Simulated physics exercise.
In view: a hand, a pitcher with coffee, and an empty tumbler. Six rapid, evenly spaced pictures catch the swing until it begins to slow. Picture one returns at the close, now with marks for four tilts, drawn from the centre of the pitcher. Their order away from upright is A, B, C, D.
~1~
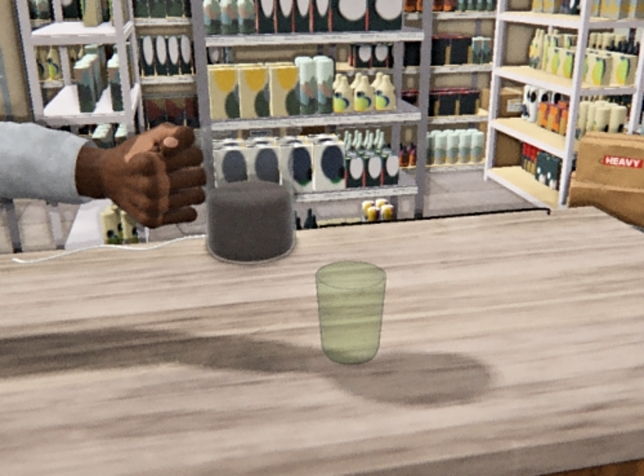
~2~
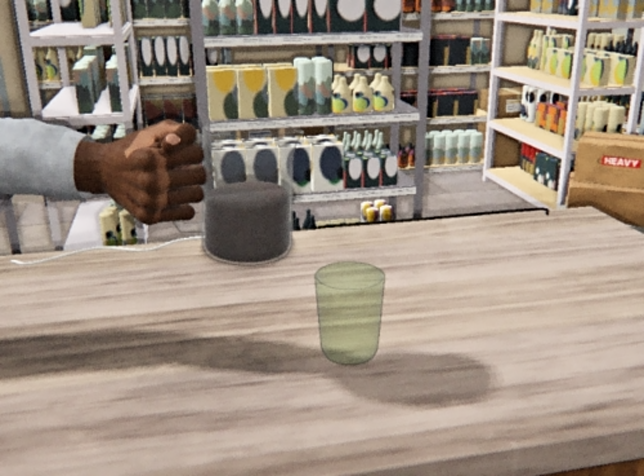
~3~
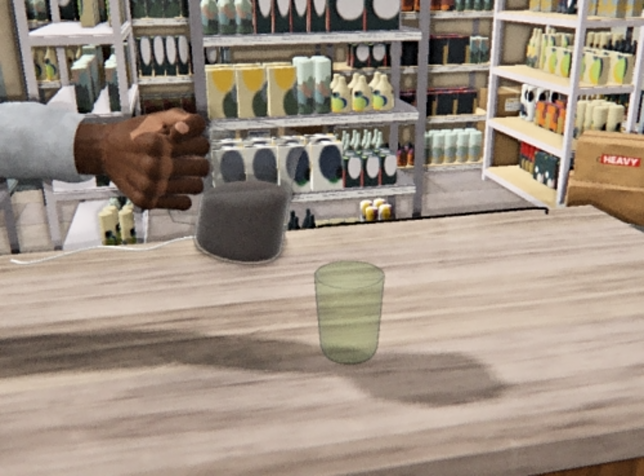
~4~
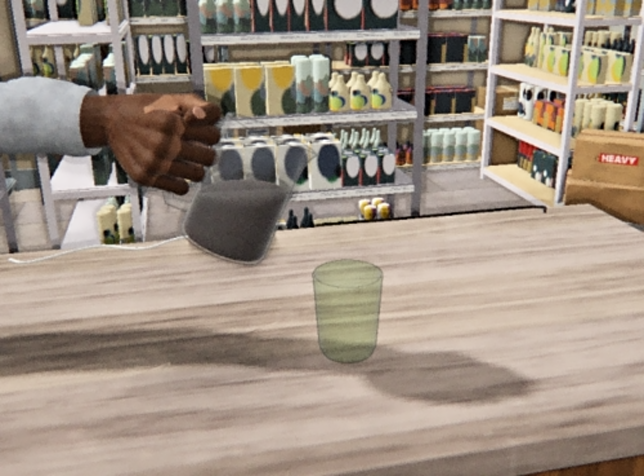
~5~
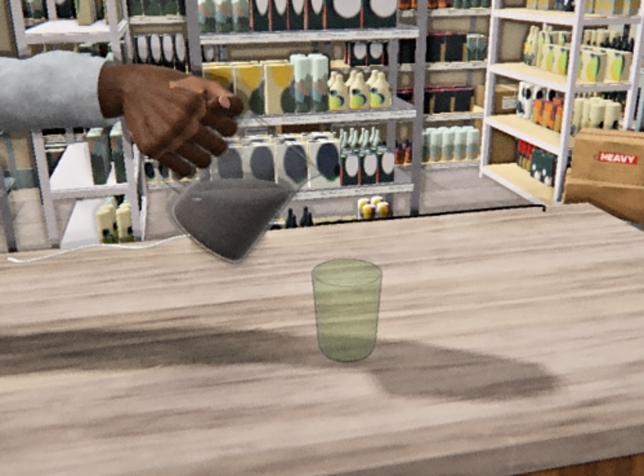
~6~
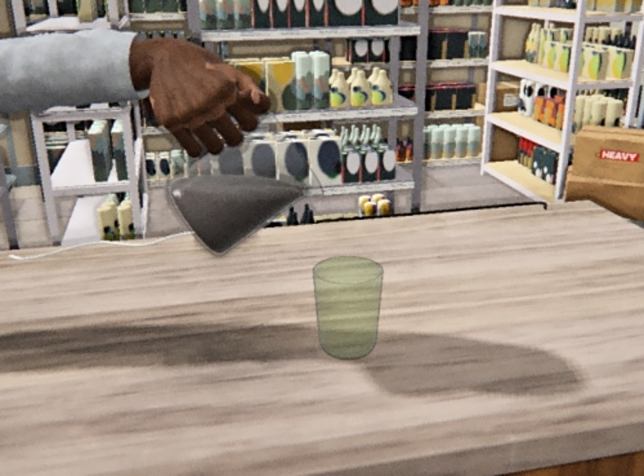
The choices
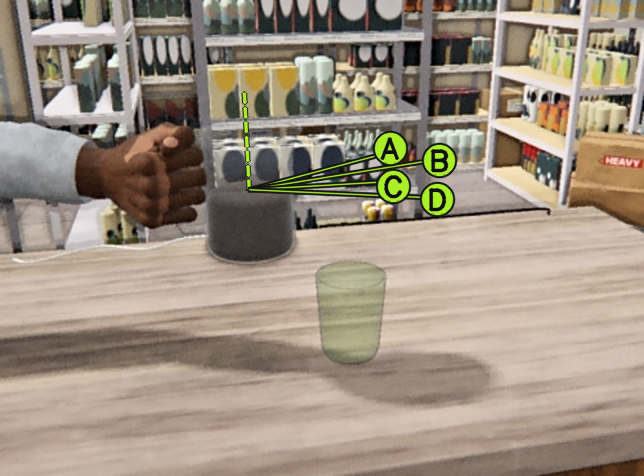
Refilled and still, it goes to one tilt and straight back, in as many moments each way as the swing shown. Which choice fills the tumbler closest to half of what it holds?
A beats the others.
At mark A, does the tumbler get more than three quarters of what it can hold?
No.
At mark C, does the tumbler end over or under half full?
Over.
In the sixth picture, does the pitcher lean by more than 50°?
Yes.
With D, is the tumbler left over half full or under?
Over.
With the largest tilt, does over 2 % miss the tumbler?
Yes.
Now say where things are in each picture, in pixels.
Upright, lip at (300, 128); rim of the tumbler round (351, 274); nothing has left yet.
Tipped about 3°, lip at (301, 131); nothing has left yet.
Tipped about 12°, lip at (308, 139); nothing has left yet.
Tipped about 25°, lip at (316, 153); nothing has left yet.
Tipped about 41°, lip at (321, 172); nothing has left yet.
Tipped about 58°, lip at (322, 192); nothing has left yet.
On the marked copy, A at (374, 156); B at (422, 161); C at (376, 182); D at (420, 197).
With A, the tumbler ends with about 49 % of what it can hold.
With B, the tumbler ends with about 64 % of what it can hold; 4 % of the coffee is spilt.
With C, the tumbler ends with about 76 % of what it can hold; 7 % of the coffee is spilt.
With D, the tumbler ends with about 86 % of what it can hold; 11 % of the coffee is spilt.
